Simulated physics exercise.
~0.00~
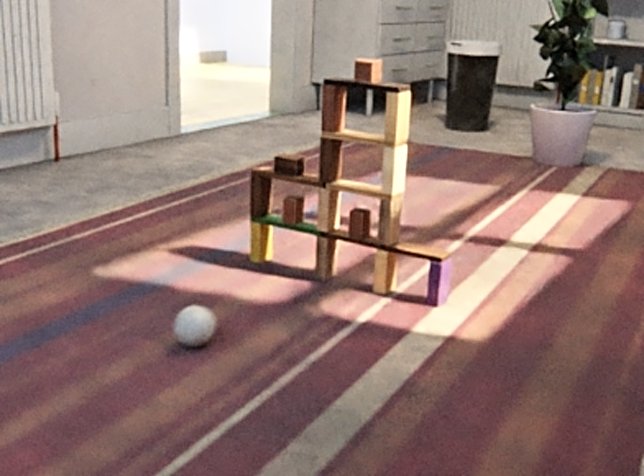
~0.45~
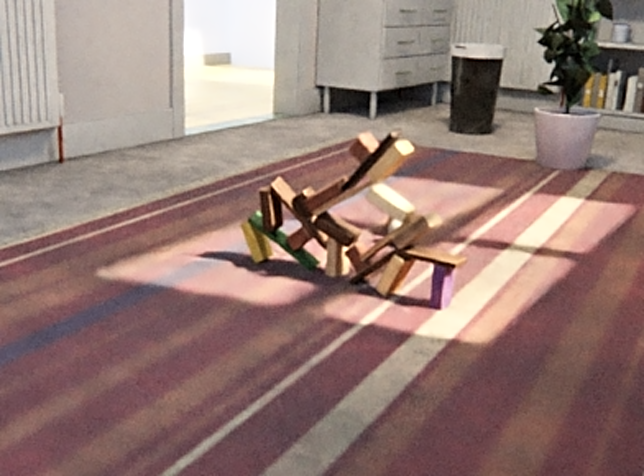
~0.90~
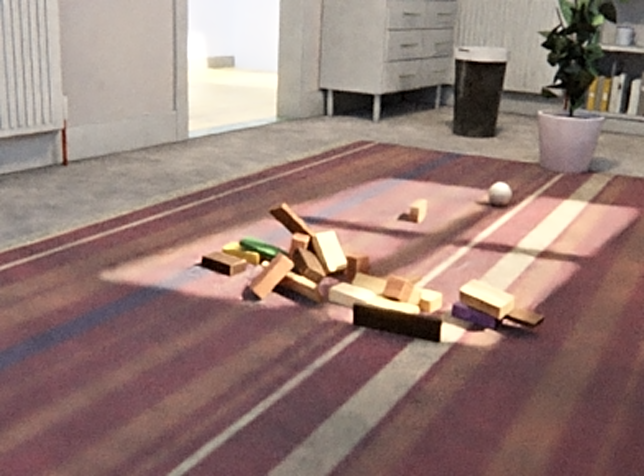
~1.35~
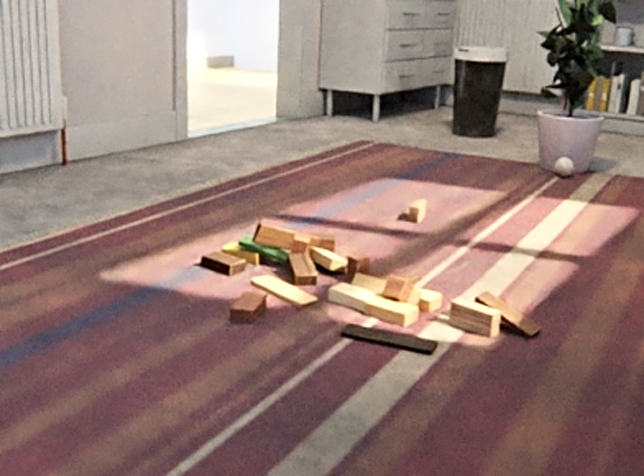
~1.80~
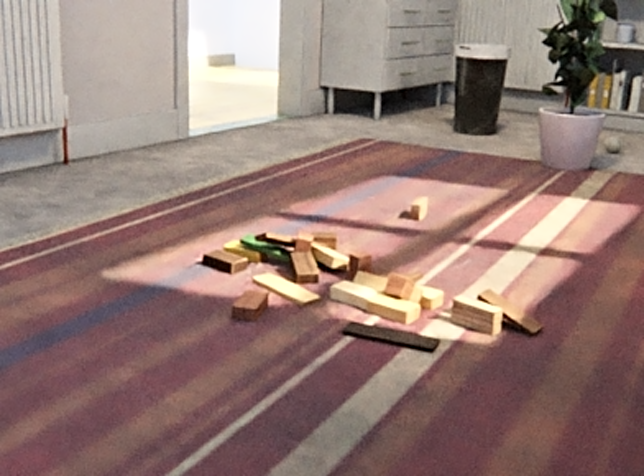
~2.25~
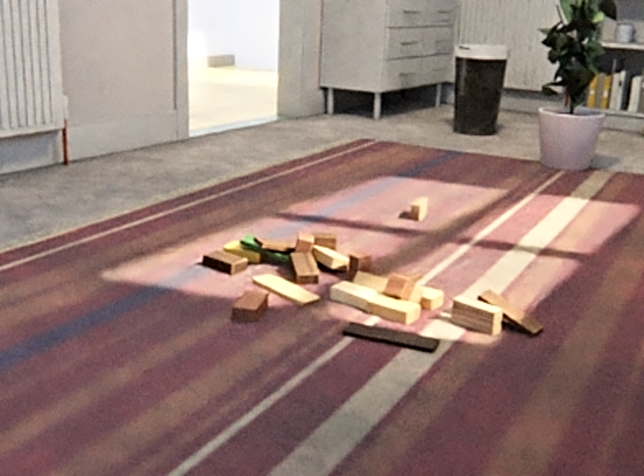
Wooden block tower collapsing into a scattered heap on a striped carpet as a pale ball rolls through and away past a potted plant.
